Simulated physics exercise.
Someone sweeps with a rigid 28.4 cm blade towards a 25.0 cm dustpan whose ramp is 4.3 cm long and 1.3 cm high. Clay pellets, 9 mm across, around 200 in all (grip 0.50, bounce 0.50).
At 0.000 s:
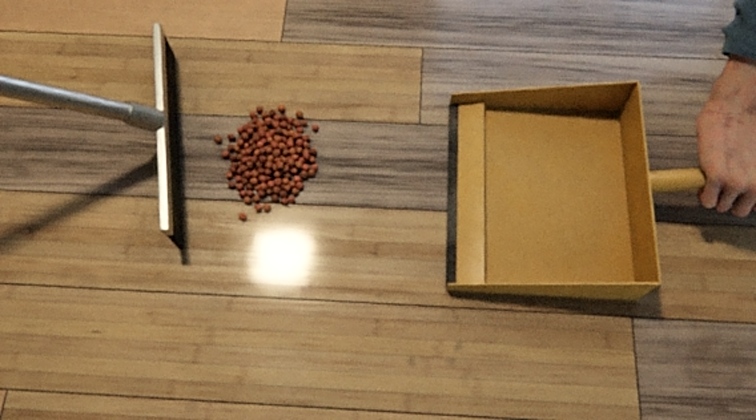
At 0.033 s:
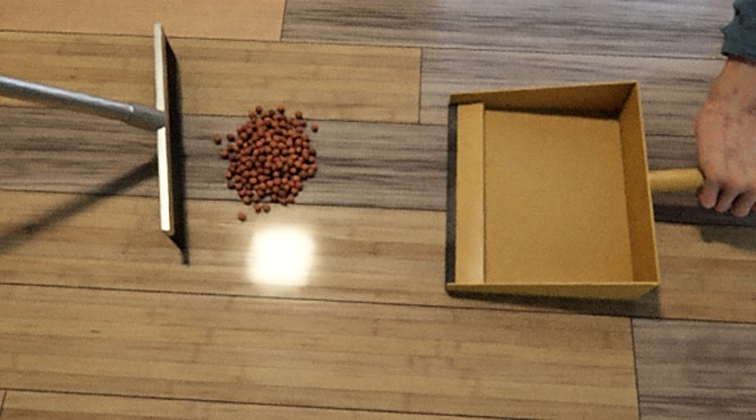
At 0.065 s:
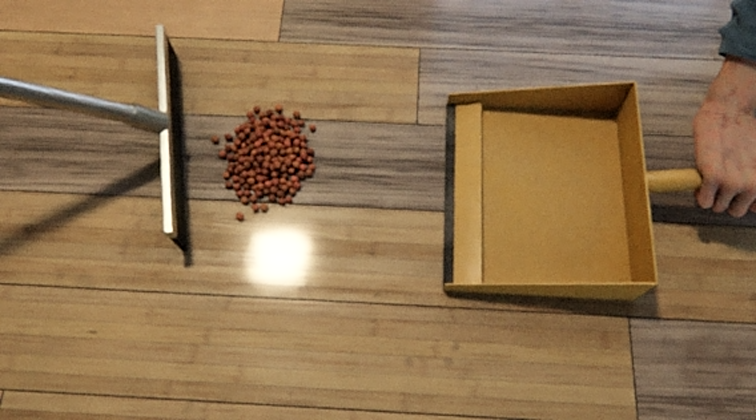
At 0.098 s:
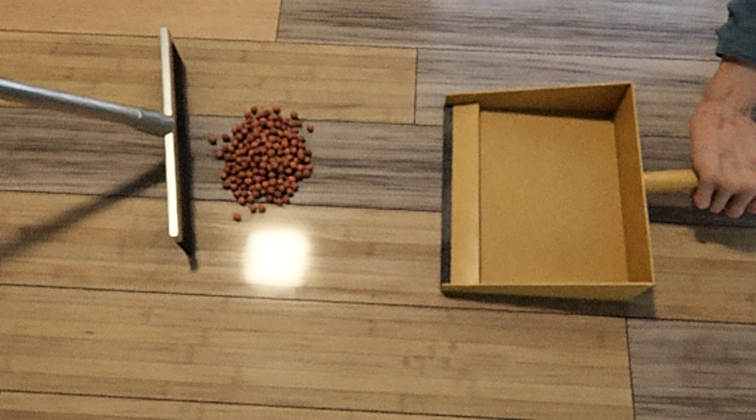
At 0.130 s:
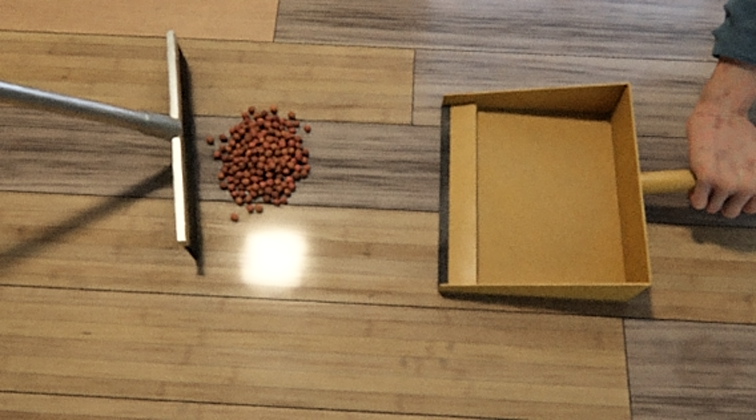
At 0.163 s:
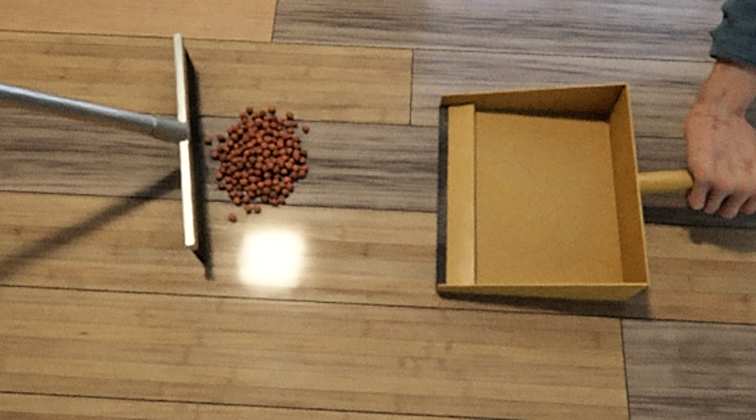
A heap of small reddish-brown pellets sits on a floor of tan and grey-brown wooden planks, seen from above, with a bright patch of light just below it. To the left is a pale, upright blade on a grey handle, and to the right a hand grips a mustard-yellow dustpan. The blade slides a short way right and slightly down, nearing the still pellets, while the view drifts faintly.
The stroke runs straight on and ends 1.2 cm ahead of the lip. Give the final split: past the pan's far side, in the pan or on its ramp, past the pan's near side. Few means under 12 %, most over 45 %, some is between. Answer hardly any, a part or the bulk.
Far side: Hardly any, pan: Hardly any, near side: Hardly any.
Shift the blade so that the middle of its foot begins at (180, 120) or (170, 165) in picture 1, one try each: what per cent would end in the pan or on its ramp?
Some 5 and 0 per cent.
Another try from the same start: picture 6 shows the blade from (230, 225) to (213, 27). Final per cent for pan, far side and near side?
Pan 30, far 25, near 0.
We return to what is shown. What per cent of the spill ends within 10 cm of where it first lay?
Some 5 per cent.
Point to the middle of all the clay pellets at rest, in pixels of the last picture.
Around (417, 179).
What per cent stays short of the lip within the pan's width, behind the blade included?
Roughly 95 per cent.
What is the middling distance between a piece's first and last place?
Some 20 cm.
Then, at 0.50 s, middle of the blade 18 cm from the lip; 0 % over the lip, far side 0 %, near side 0 %.
Then, at 0.72 s, middle of the blade 10 cm from the lip; 0 % over the lip, far side 5 %, near side 0 %.
Then, at 1.06 s, middle of the blade 4 cm from the lip; 0 % over the lip, far side 5 %, near side 0 %.
In the end, at 1.4 s, far side 5 %, pan 0 %, near side 0 %, in front of the lip or behind the blade 95 %.
